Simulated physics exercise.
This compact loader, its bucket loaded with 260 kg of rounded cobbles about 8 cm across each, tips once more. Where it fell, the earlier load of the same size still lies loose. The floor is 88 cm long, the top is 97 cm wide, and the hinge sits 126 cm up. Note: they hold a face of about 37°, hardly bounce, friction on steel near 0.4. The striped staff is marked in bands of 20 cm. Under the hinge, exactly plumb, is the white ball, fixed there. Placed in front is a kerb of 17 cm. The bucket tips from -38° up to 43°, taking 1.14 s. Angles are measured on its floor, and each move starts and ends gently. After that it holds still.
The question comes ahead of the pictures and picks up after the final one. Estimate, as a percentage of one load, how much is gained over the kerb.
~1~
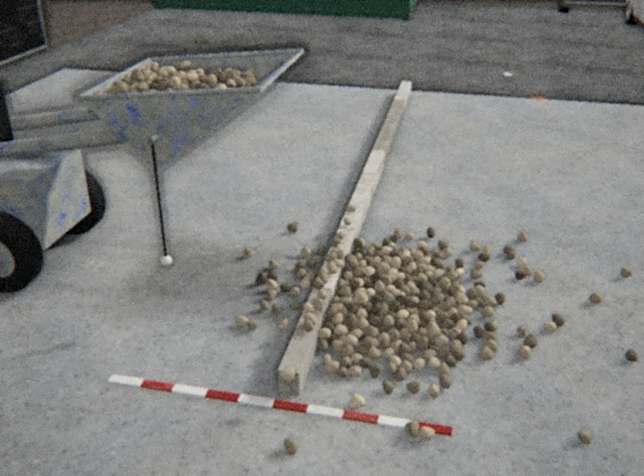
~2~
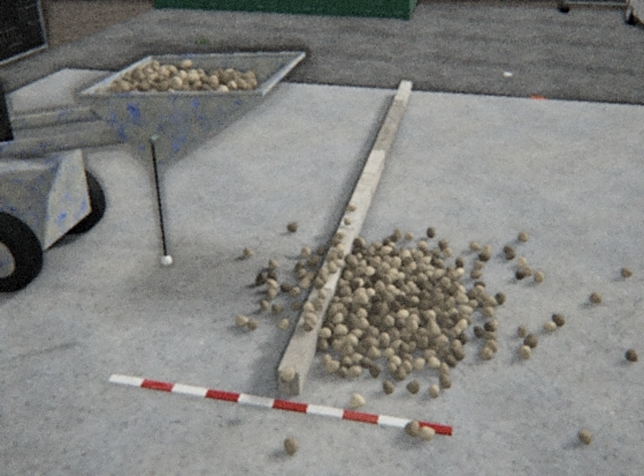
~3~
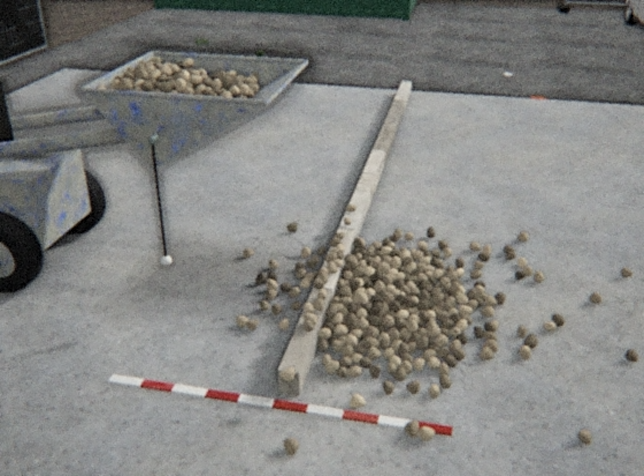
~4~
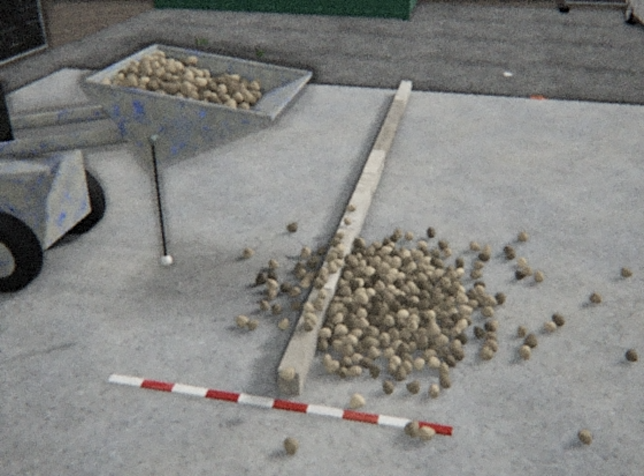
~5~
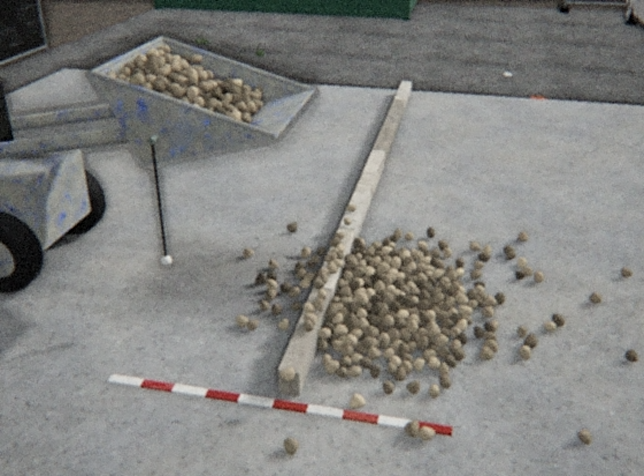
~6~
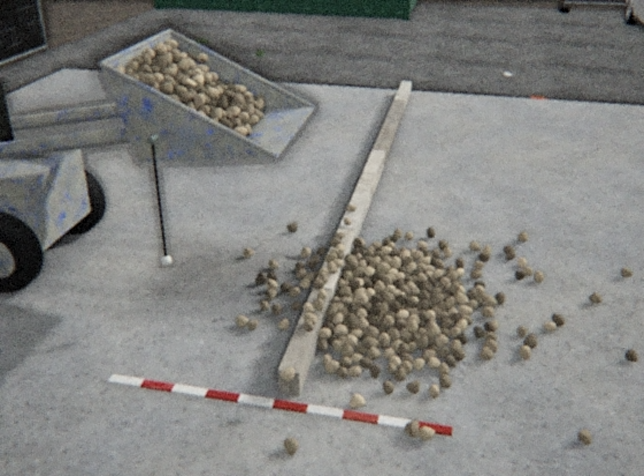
Some 21 per cent is added.
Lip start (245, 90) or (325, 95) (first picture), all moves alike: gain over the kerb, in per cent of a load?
Roughly 10 and 95 percent, in that order.
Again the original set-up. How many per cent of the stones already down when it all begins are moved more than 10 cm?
Roughly 5 percent.
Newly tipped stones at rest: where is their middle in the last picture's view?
Roughly at pixel (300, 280).
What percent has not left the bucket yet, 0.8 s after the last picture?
Near 55 per cent of the load is held.
Then, 0.4 s after the last picture the floor is at 31°; in per cent of one load, 99 in the bucket, 11 on this side of the kerb, 89 over the kerb; the foremost stones are at (594, 329).
Then, 0.8 s after the last picture the floor is at 43°; in per cent of one load, 53 in the bucket, 57 on this side of the kerb, 89 over the kerb; the foremost stones are at (594, 329).
Then, 1.1 s after the last picture the floor is at 43°; in per cent of one load, 4 in the bucket, 95 on this side of the kerb, 100 over the kerb; the foremost stones are at (594, 329).
Then, 3.6 s after the last picture the floor is at 43°; in per cent of one load, 0 in the bucket, 90 on this side of the kerb, 110 over the kerb; the foremost stones are at (594, 329). Net gain over the kerb, 21.
